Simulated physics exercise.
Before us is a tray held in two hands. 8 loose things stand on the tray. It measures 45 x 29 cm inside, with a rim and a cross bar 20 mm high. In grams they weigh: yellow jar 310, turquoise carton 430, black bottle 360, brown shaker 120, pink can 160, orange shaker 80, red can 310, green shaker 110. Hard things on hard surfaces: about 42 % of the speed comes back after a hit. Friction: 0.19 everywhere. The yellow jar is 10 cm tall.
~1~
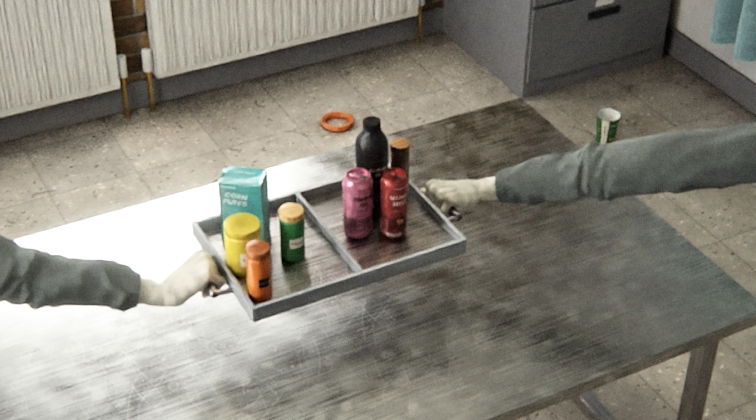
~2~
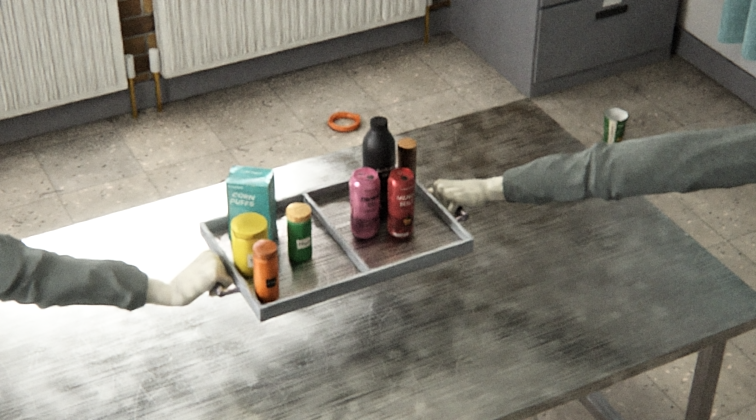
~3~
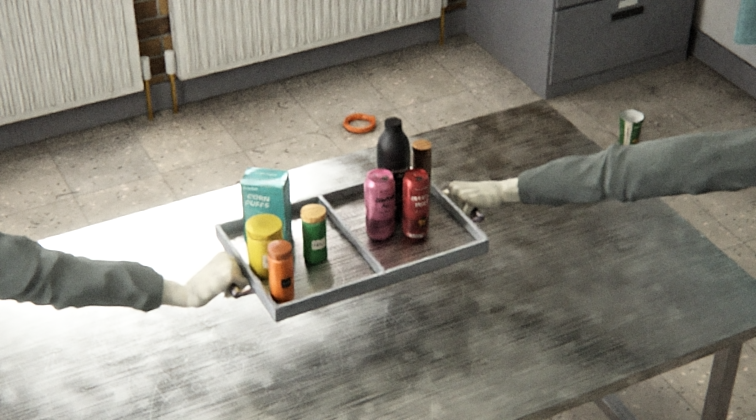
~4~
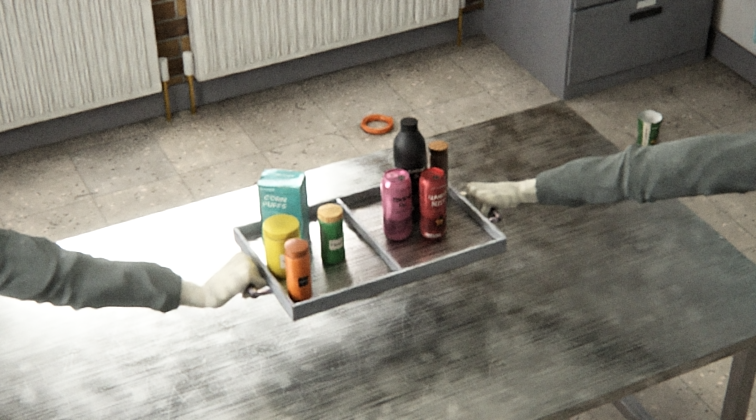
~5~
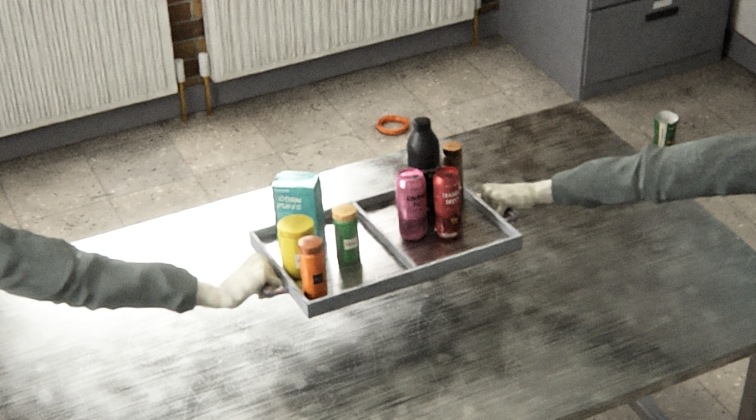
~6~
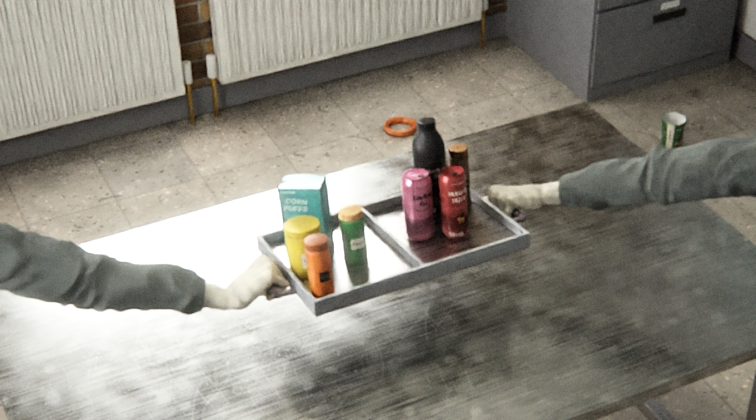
Two hands holding a divided grey tray of cans, shakers and a carton, shifting right and gradually tilting its far edge down.
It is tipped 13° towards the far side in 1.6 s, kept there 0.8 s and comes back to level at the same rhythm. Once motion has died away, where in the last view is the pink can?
Resting place of the pink can: (384, 181).
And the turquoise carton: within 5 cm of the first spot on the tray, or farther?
The turquoise carton holds its spot.
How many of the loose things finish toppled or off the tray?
In all, 1.
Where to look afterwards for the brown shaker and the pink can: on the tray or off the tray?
The brown shaker finishes off the tray; the pink can ends on the tray.
Then, 0.70 s after the last picture, tilt 13°, far edge down; pink can slid 4 cm near (408, 198); black bottle slid 5 cm; red can slid 4 cm.
Then, 1.20 s after the last picture, tilt 13°, far edge down; brown shaker now off the tray; pink can tipped 7° from how it sat near (382, 185); black bottle tipped 8° from how it sat.
Then, 2.50 s after the last picture, tilt 3°, far edge down; pink can slid 13 cm near (383, 182); green shaker slid 14 cm; red can slid 10 cm.
At rest, off the tray, brown shaker; not toppled but over 5 cm from the start, yellow jar, black bottle, pink can, orange shaker, red can and green shaker; turquoise carton in place, give or take 5 cm. Seen from the same camera at the end, pink can near (384, 181).
